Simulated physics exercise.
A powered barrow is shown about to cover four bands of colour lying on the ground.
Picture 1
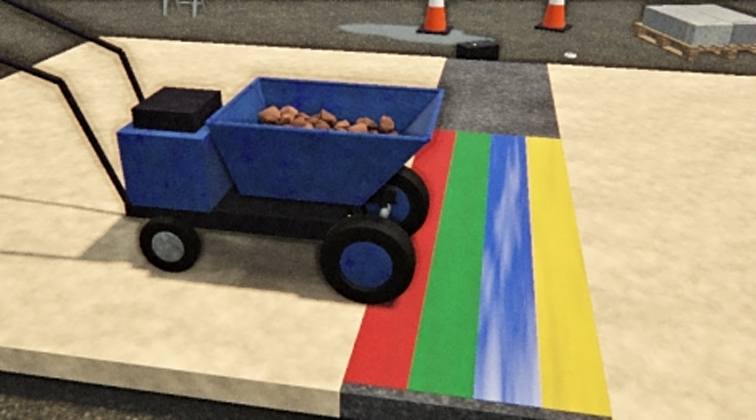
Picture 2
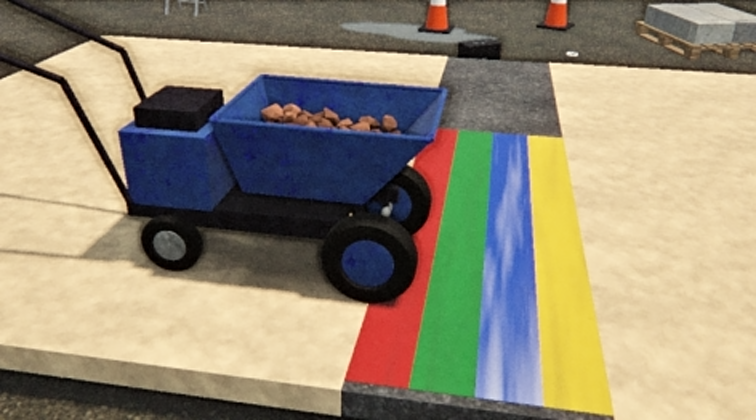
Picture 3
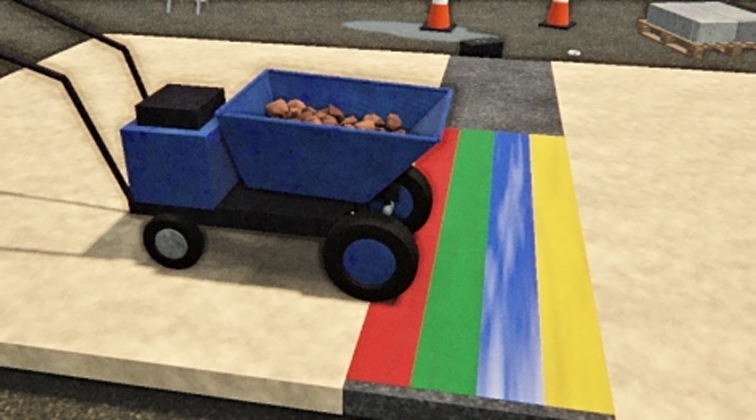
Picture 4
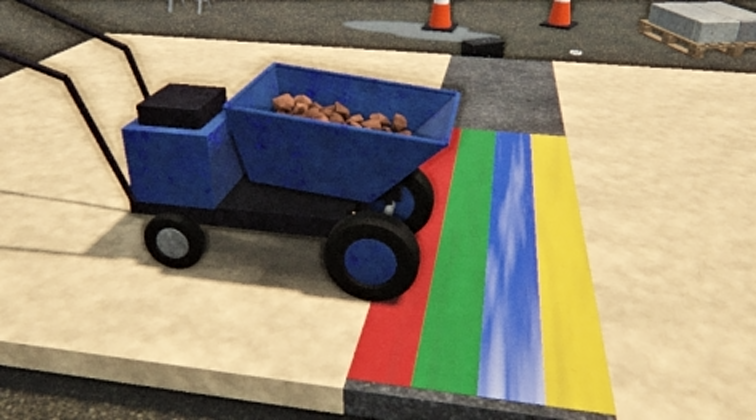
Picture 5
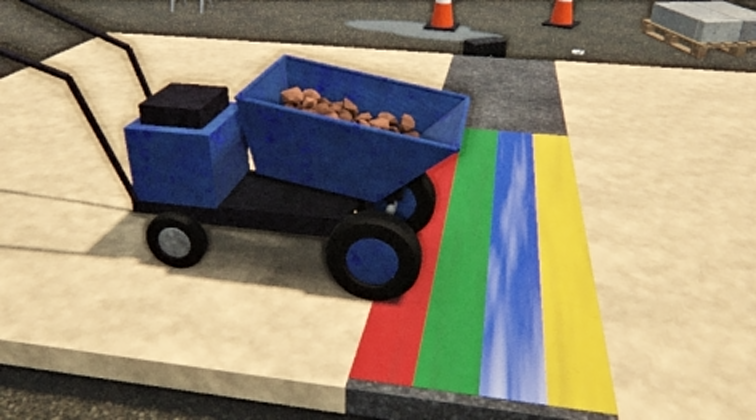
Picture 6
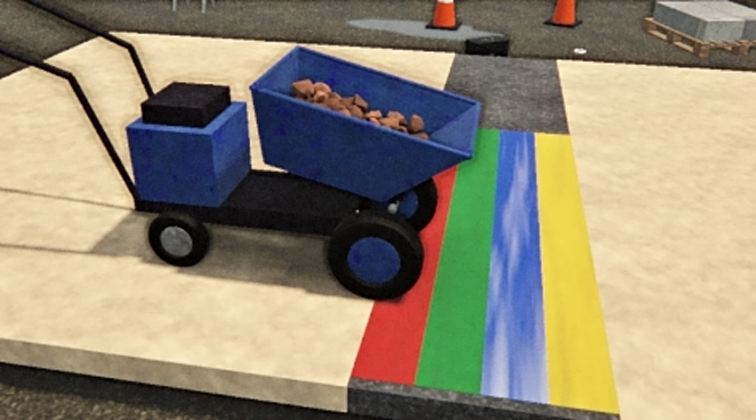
Blue powered barrow loaded with rubble slowly tilting its skip forward to the right beside red, green, blue and yellow strips.
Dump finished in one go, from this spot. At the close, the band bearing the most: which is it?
It is the yellow band.
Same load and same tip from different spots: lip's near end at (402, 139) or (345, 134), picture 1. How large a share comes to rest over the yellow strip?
30 and 10 percent, in that order.
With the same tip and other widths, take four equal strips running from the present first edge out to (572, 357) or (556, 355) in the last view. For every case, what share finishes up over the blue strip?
Shares: 0 %; then 0 %.
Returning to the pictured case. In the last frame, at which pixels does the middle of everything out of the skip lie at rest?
(566, 273).
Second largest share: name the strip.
The next one is that blue strip.
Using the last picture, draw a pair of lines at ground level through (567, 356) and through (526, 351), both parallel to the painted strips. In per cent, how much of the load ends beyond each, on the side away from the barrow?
That's 40 per cent for the first and 70 per cent for the second.
Shortly afterwards, skip tipped steeply; the whole lot in the skip.
Next, skip tipped right over; all but a few in the skip; only a few over the blue strip; only a few over the yellow strip.
Some moments later, skip tipped right over; near a third in the skip; a little over the blue strip; near a third over the yellow strip; near a quarter off the paint.
In the end, skip tipped right over; near a quarter in the skip; none at all over the red strip; none at all over the green strip; near a quarter over the blue strip; near a third over the yellow strip; near a quarter off the paint.
